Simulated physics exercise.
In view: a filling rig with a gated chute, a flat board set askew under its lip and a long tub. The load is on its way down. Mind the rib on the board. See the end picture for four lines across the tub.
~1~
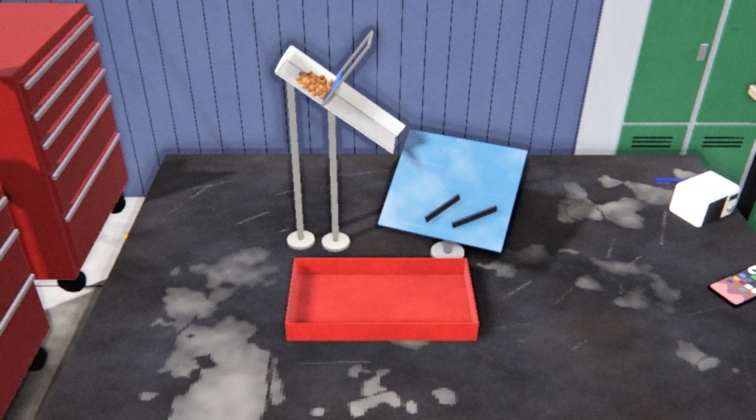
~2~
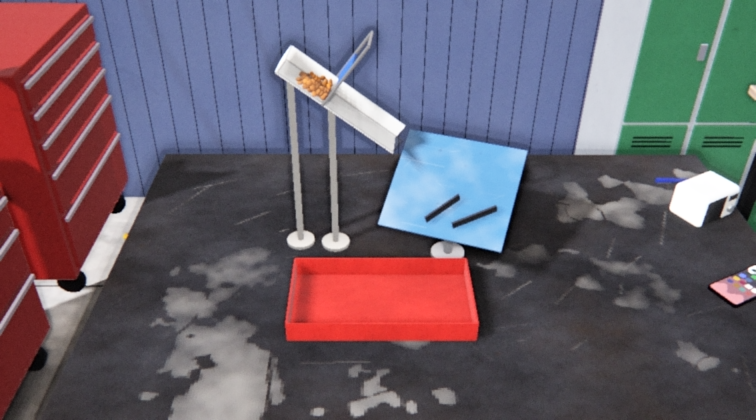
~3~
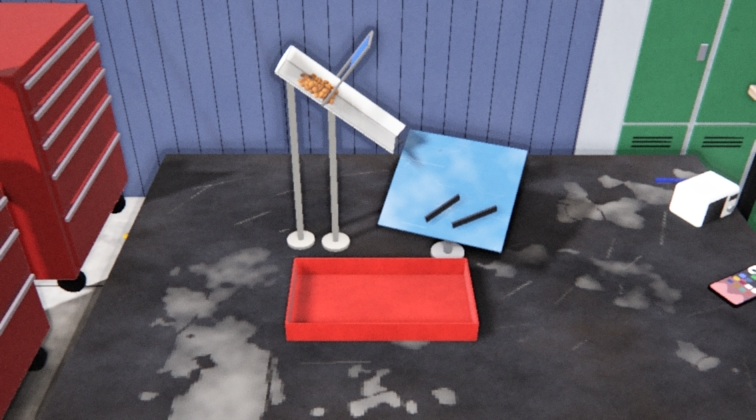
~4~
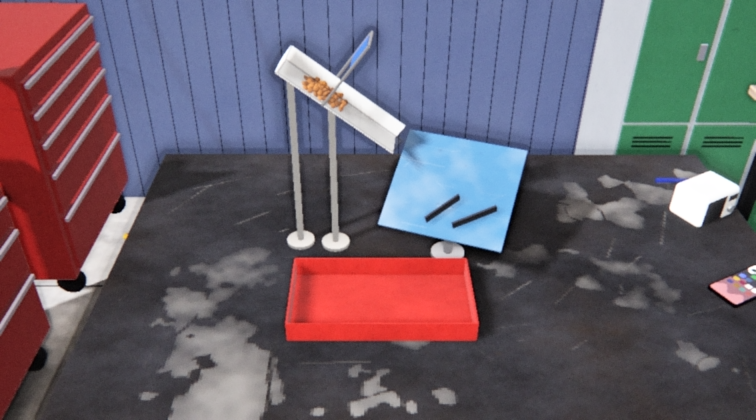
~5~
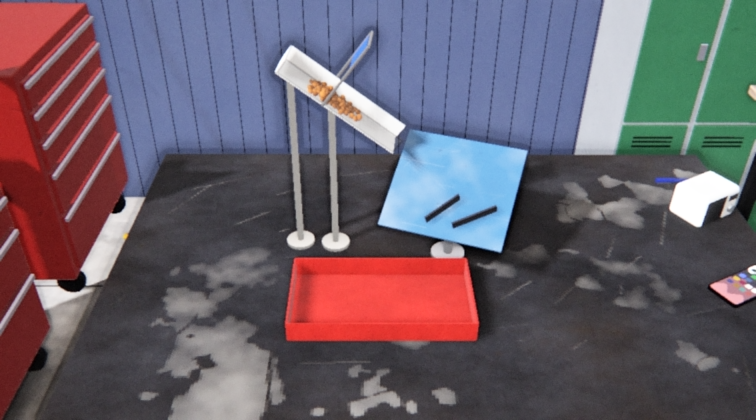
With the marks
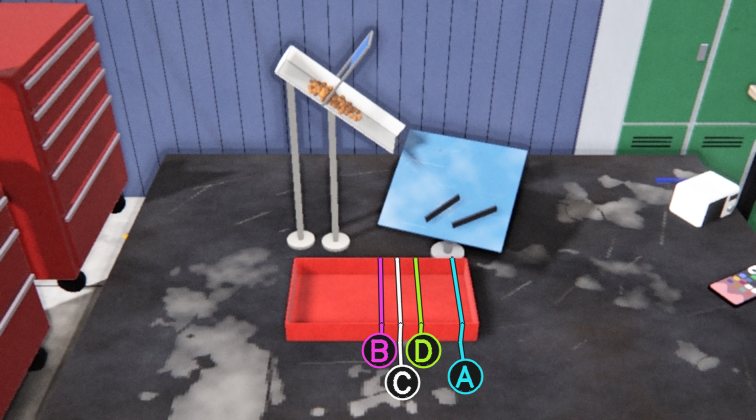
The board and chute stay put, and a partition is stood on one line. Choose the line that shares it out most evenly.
C beats the others.
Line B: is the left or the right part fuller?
The right side.
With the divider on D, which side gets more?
The left side.
On the marked copy, line A crosses the front rim at (462, 323); line B crosses the front rim at (381, 324); line C crosses the front rim at (400, 324); line D crosses the front rim at (421, 324).
With A, of what is caught, all on the left of the divider, none on the right.
With B, of what is caught, a small part on the left of the divider, nearly all on the right.
With C, of what is caught, about a third on the left of the divider, about two thirds on the right.
With D, of what is caught, nearly all on the left of the divider, a small part on the right.
